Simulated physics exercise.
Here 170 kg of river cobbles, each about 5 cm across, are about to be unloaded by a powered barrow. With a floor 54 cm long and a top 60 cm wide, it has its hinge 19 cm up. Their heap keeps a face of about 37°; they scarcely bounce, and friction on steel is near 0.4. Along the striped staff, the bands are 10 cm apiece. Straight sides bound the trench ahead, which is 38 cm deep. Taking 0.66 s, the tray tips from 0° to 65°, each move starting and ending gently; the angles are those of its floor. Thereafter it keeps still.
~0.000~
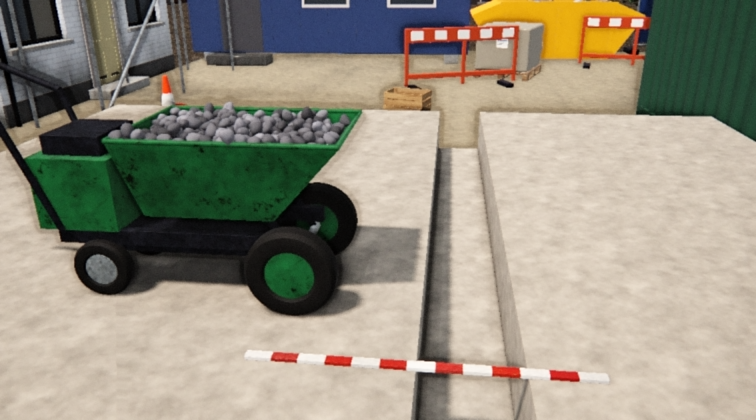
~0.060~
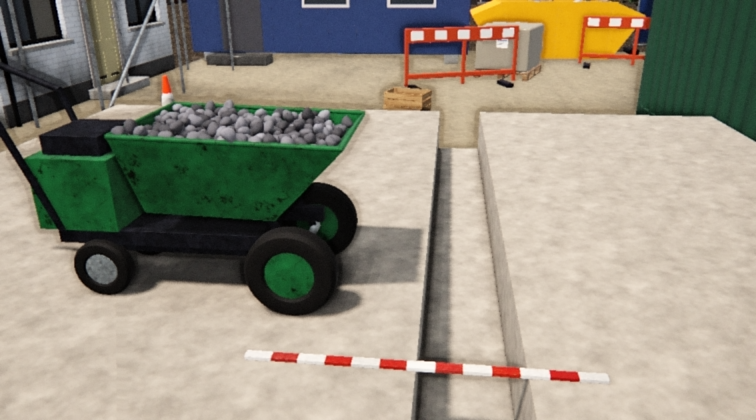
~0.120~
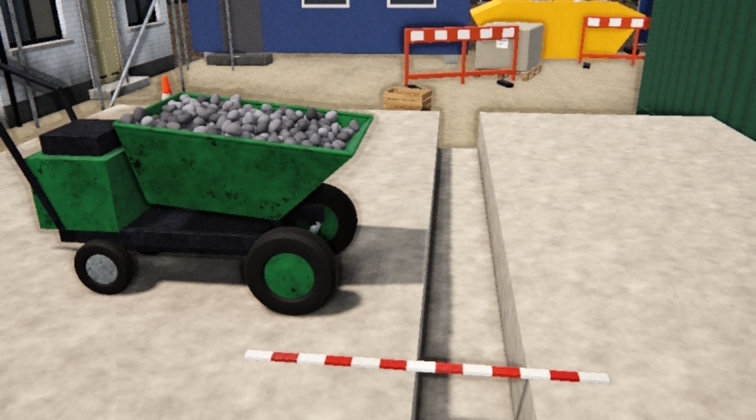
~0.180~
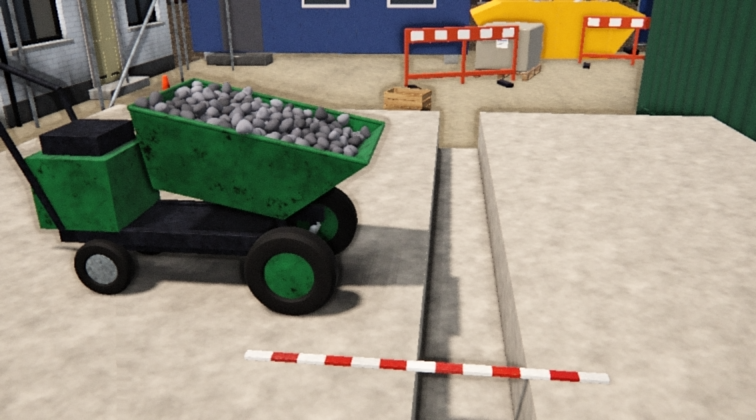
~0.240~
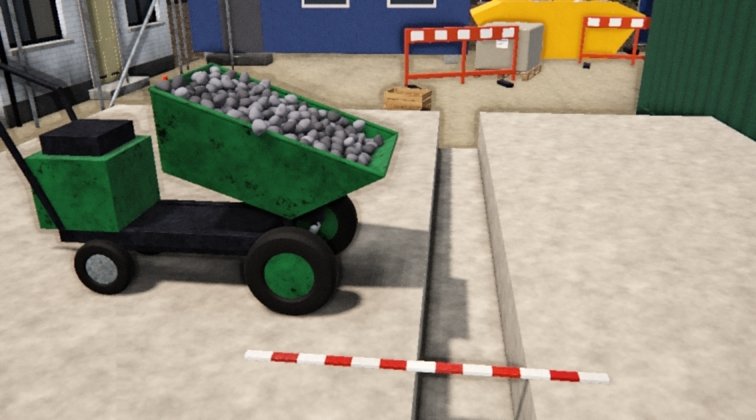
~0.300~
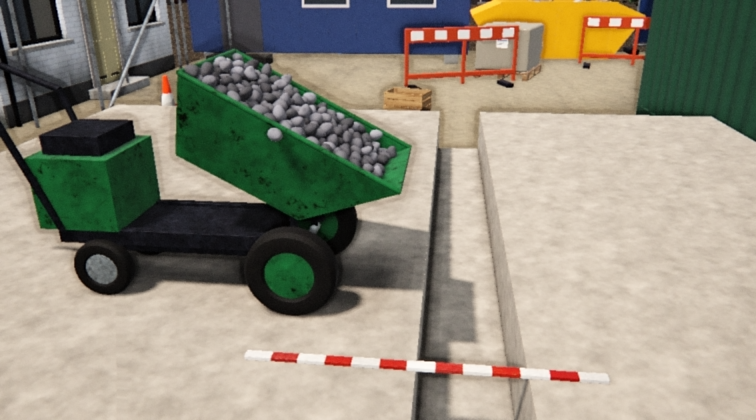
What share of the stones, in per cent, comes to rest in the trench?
About 72 per cent of the stones finish in the trench.
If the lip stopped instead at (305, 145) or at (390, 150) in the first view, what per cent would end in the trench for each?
The first start gives about 90 per cent, the second about 40.
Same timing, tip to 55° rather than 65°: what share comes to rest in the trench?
In that case some 55 per cent.
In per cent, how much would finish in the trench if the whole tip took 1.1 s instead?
About 90 percent, I'd say.
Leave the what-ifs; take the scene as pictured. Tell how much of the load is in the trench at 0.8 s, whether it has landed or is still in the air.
By then, around 25 percent.
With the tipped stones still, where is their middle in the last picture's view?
In the last view, about (485, 339).
After 0.5 s the floor is at 55°; 100 % in the tray; the foremost stones are at (423, 214).
After 0.8 s the floor is at 65°; 76 % in the tray, 23 % in the trench; the foremost stones are at (515, 275).
After 1.1 s the floor is at 65°; 28 % in the tray, 44 % in the trench, 27 % past the trench; the foremost stones are at (699, 304).
After 3.1 s the floor is at 65°; 0 % in the tray, 72 % in the trench, 28 % past the trench; the foremost stones are past the picture's edge.
